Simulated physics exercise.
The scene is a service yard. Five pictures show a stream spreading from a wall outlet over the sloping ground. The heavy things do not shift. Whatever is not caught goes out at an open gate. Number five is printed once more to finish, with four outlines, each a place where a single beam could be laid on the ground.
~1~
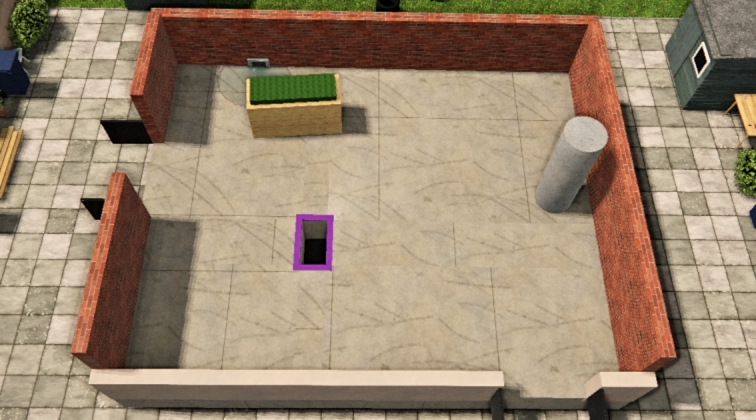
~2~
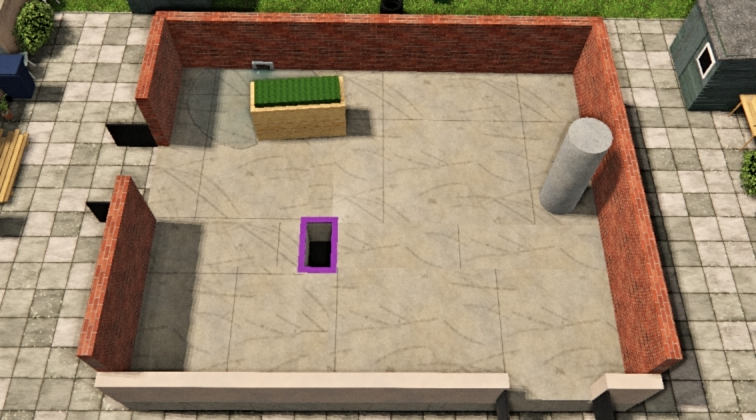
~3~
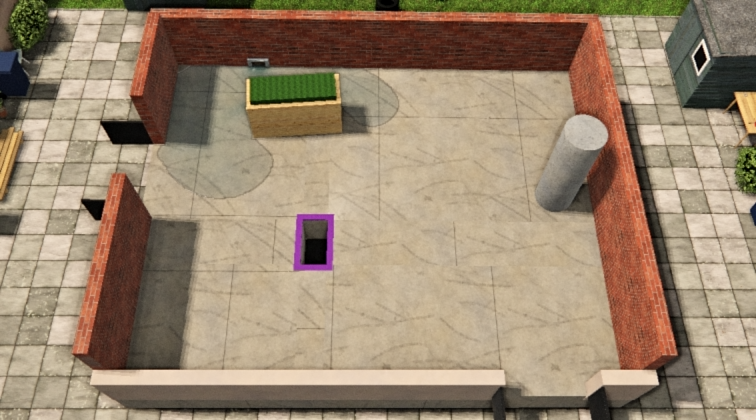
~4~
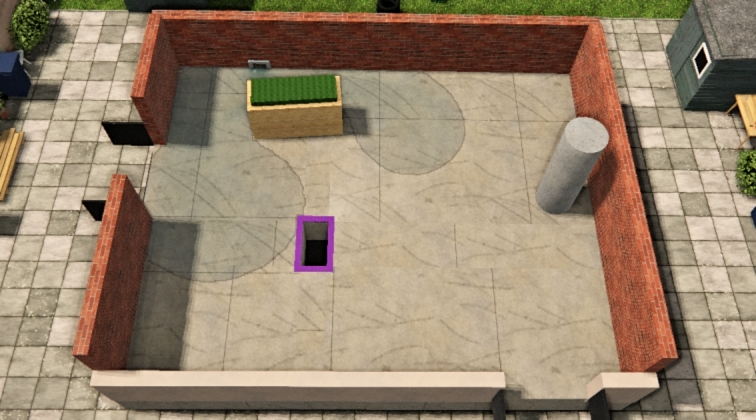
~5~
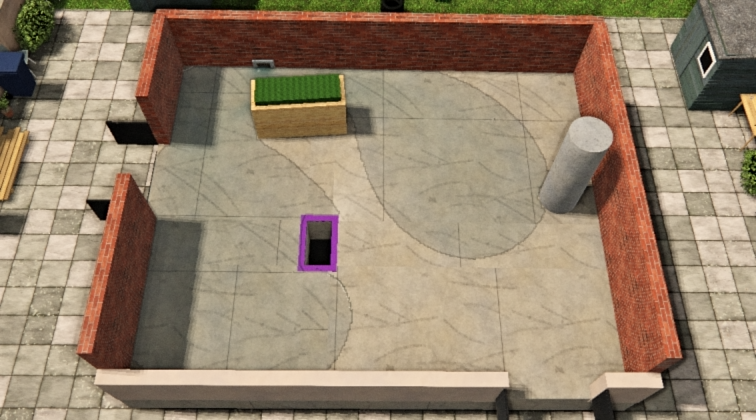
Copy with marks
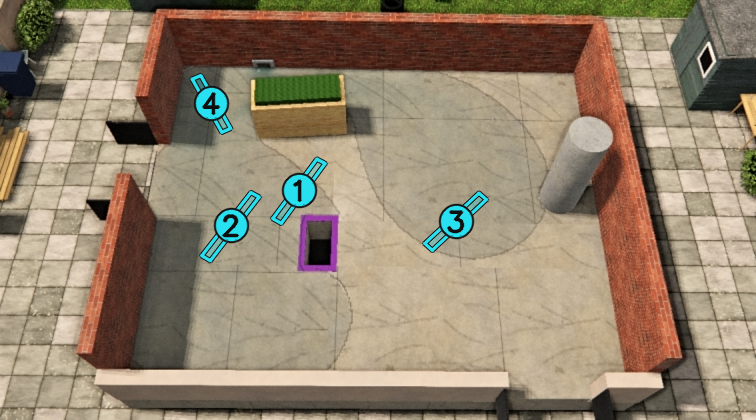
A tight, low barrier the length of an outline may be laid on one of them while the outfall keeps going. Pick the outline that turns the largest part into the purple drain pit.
4 beats the others.
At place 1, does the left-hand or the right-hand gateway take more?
The right gate.
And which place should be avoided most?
That is place 1.
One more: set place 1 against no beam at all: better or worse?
It is worse.
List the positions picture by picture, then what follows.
Outfall at (259, 63); purple drain pit at (314, 242); open gate at (539, 384); open gate at (158, 179); water covers 3 % of the ground and shows as far out as (236, 95); purple drain pit still dry.
Water covers 7 % of the ground and shows as far out as (210, 134); purple drain pit still dry.
Water covers 15 % of the ground and shows as far out as (200, 190); purple drain pit still dry.
Water covers 31 % of the ground and shows as far out as (170, 269); purple drain pit still dry.
Water covers 56 % of the ground and shows as far out as (540, 203); purple drain pit taking water.
On the marked copy, 1 from (277, 220) to (320, 161); 2 from (206, 258) to (255, 194); 3 from (428, 246) to (482, 196); 4 from (196, 77) to (226, 130).
For place 1, about 2 % of the stream runs into the purple drain pit, about 97 % out by the gates.
For place 2, about 8 % of the stream runs into the purple drain pit, about 92 % out by the gates.
For place 3, about 8 % of the stream runs into the purple drain pit, about 92 % out by the gates.
For place 4, about 14 % of the stream runs into the purple drain pit, about 85 % out by the gates.
